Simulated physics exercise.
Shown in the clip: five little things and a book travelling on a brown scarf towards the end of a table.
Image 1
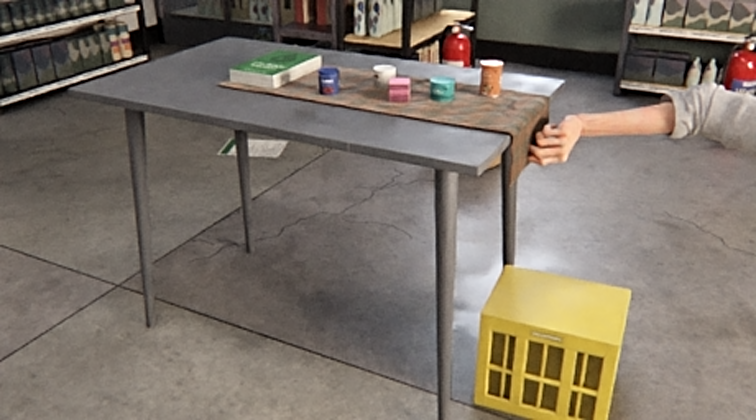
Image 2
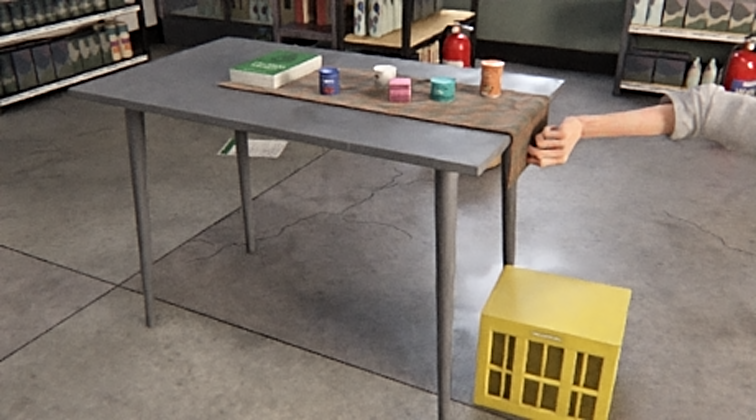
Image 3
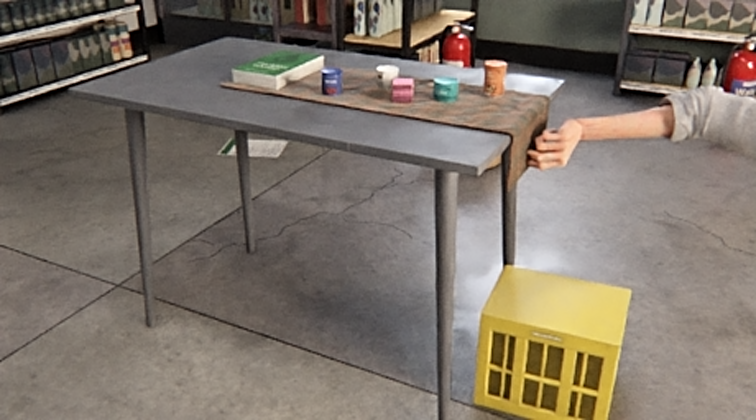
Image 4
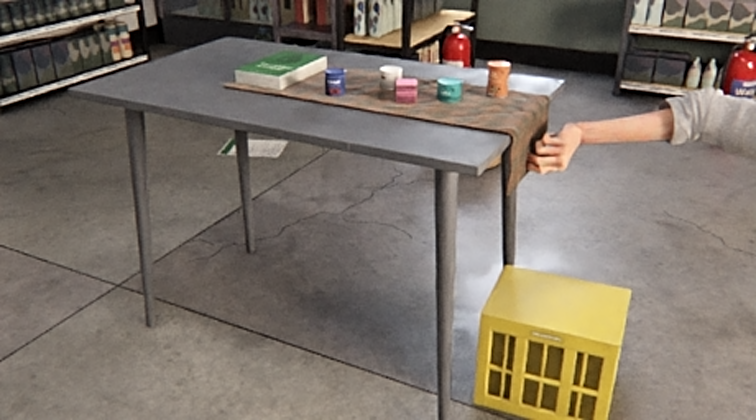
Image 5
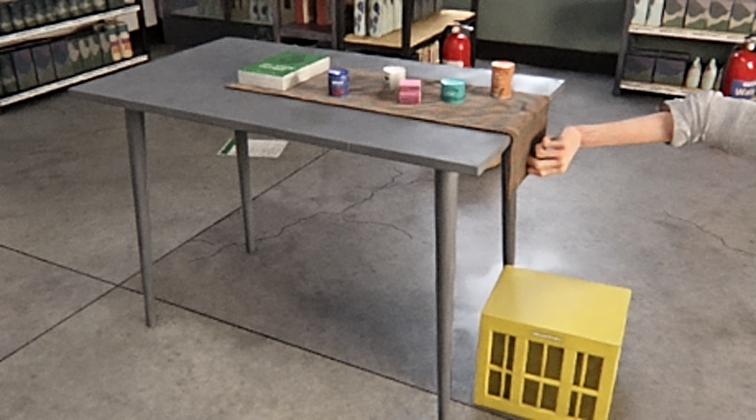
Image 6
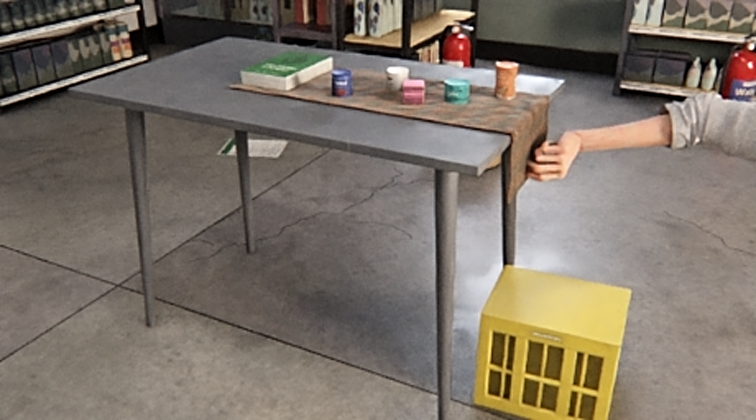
In a shop, a hand at the right slowly pulled a brown scarf over the end of a grey table, and the book and five little things on it moved right with it.
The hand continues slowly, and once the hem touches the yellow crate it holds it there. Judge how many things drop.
The number that drops will be three.
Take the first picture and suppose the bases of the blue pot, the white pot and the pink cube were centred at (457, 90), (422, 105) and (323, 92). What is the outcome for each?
My call: The blue pot takes a tumble; the white pot takes a tumble; the pink cube hangs on.
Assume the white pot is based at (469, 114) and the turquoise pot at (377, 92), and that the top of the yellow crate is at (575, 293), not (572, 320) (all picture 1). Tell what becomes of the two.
White pot is gone, turquoise pot stays.
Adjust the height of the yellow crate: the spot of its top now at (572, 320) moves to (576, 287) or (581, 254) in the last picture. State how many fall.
2 and 1.
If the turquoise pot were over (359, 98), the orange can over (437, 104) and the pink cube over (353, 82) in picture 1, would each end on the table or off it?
The turquoise pot remains up; the orange can tumbles off; the pink cube survives.
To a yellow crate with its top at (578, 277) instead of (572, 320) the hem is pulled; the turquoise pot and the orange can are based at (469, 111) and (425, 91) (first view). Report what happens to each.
Observed: Turquoise pot departs; orange can remains seated.
A little later, hem near (522, 249); orange can gone.
Next, hem on the crate; orange can, turquoise pot and pink cube gone.
When it is over, hem on the crate; orange can, turquoise pot and pink cube gone. Over the edge go three.
